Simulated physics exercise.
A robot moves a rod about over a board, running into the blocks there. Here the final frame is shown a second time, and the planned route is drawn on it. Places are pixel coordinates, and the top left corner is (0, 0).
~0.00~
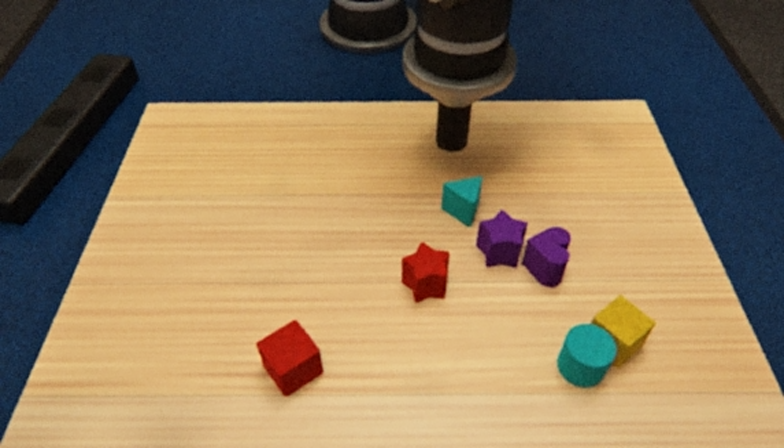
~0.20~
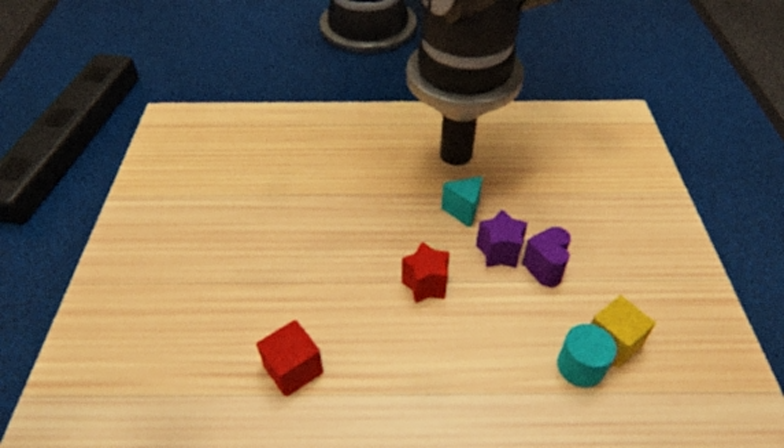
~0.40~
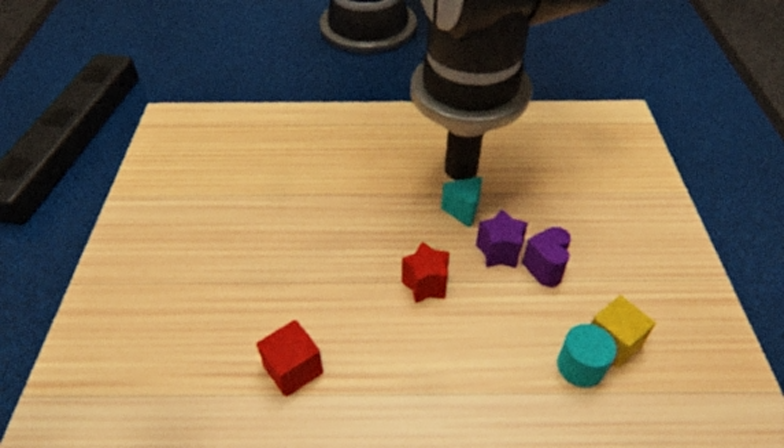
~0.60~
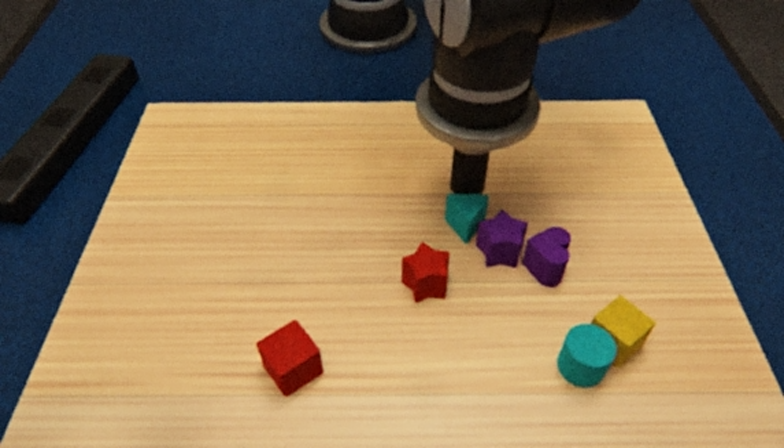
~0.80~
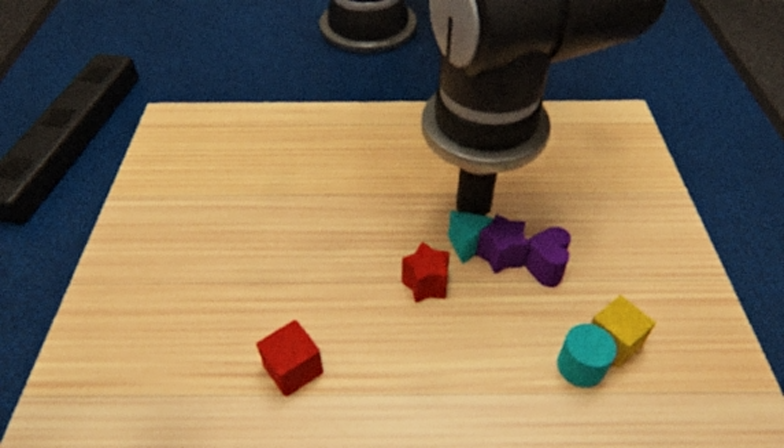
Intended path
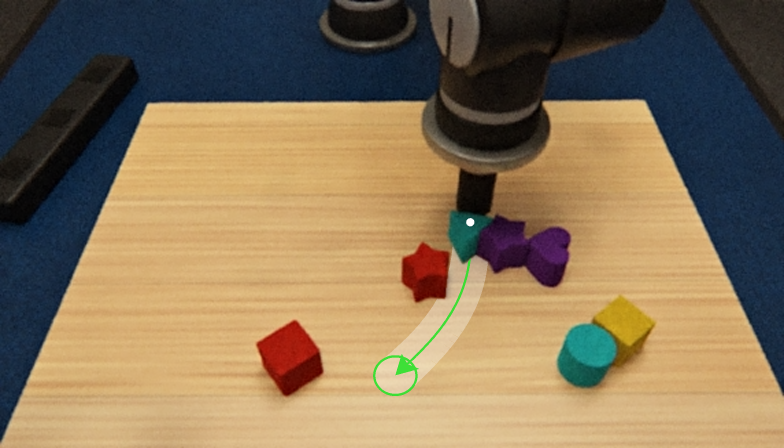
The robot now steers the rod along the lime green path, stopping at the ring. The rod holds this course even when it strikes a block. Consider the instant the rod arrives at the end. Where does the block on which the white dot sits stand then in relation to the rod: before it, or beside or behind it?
I'm fairly sure the block on which the white dot sits rides along ahead of the rod to the very end.
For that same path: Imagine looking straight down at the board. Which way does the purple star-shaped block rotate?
The turn is anti-clockwise.
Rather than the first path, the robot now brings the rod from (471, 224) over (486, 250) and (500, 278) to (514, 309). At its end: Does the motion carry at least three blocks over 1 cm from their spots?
That would be a yes.
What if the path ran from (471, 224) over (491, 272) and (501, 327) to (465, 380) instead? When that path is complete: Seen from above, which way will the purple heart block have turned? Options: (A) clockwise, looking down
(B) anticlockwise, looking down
B: Anticlockwise, looking down.
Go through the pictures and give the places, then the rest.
Rod tip (452, 142); block tops, red star-shaped block (428, 261); turquoise triangular block (466, 187); purple star-shaped block (505, 228); purple heart block (553, 243), in the first frame.
Rod (456, 155); blocks unchanged, in the second frame.
Rod (461, 170); blocks unchanged, in the third frame.
Rod (467, 187); turquoise triangular block (469, 202), in the fourth frame.
Rod (473, 206); red star-shaped block (428, 261); turquoise triangular block (470, 222); purple star-shaped block (506, 231); purple heart block (553, 243), in the fifth frame.
Path on the board, from (471, 224) via (467, 274) and (442, 326), ending at (395, 375); the dot is on the turquoise triangular block.
On the path given first. One third of the way, rod (470, 257); red star-shaped block (420, 264); turquoise triangular block (455, 274), turned 25° clockwise; purple star-shaped block (512, 248), turned 30° anticlockwise.
Two thirds of the way, rod (444, 309); red star-shaped block (417, 265), turned 15° clockwise; turquoise triangular block (429, 331), turned 20° clockwise; purple star-shaped block (512, 248), turned 30° anticlockwise.
At the end, rod (395, 359); red star-shaped block (417, 265), turned 15° clockwise; turquoise triangular block (387, 389), turned 15° anticlockwise; purple star-shaped block (512, 248), turned 30° anticlockwise; purple heart block in place.
